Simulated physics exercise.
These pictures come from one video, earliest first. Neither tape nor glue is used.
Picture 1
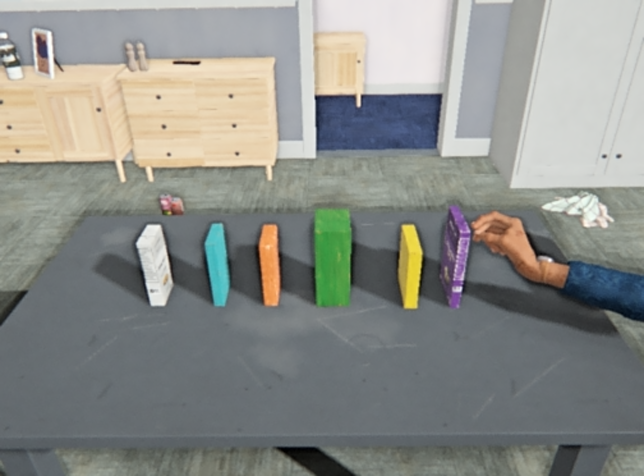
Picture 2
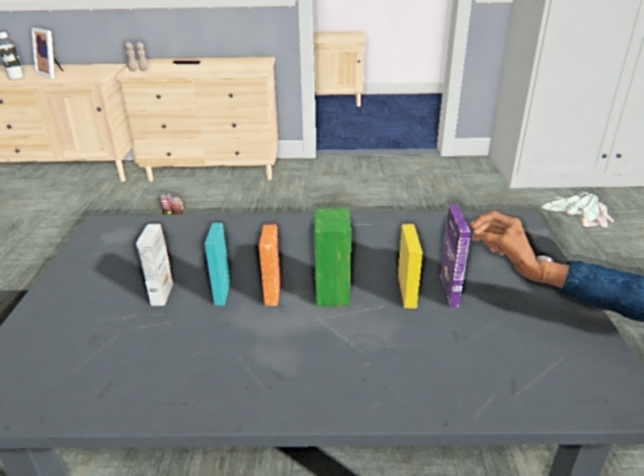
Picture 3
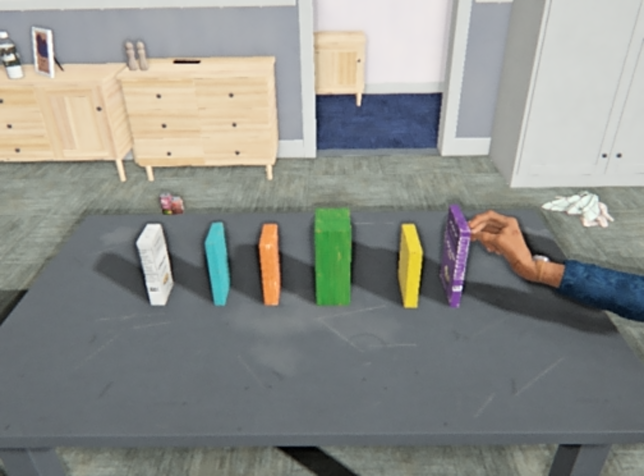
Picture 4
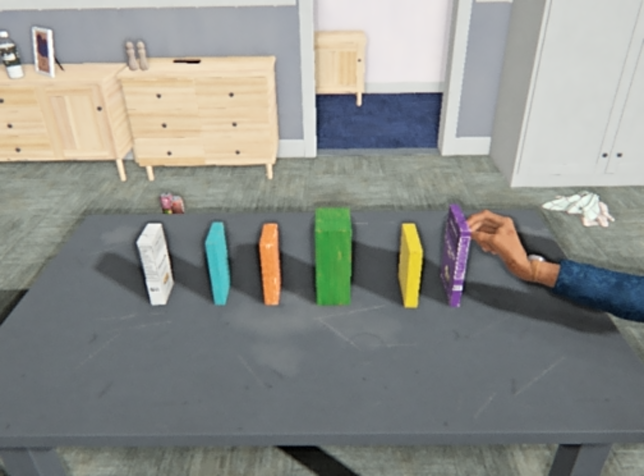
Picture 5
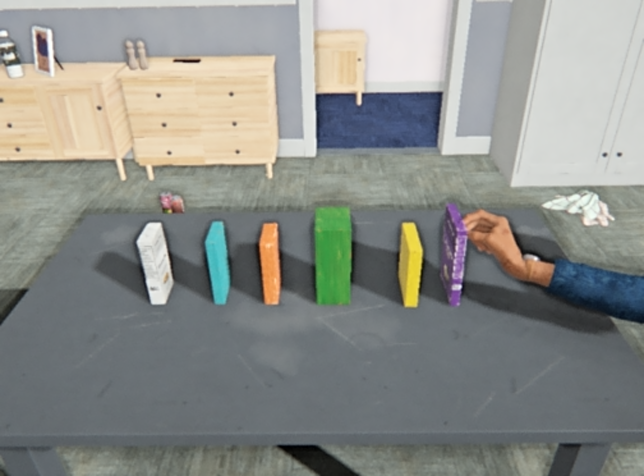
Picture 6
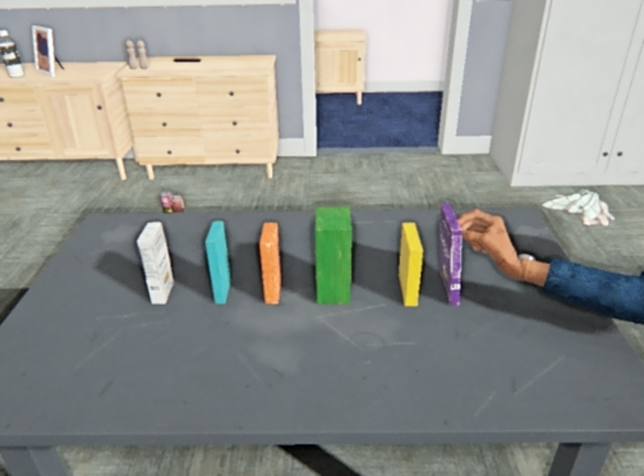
A hand reached in from the right and touched a purple packet at the end of a row of colourful upright blocks on a gray table, tilting it slightly left while the others stayed still.
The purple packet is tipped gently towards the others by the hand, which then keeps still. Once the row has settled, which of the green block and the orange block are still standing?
In the end the green block ends up standing, the orange block ends up standing.
Then, 0.20 s after the last picture, purple packet 19° over.
Then, 0.30 s after the last picture, purple packet 27° over.
At rest, all 4 in place. Seen from the same camera at the end, green block near (333, 256), orange block near (271, 264).
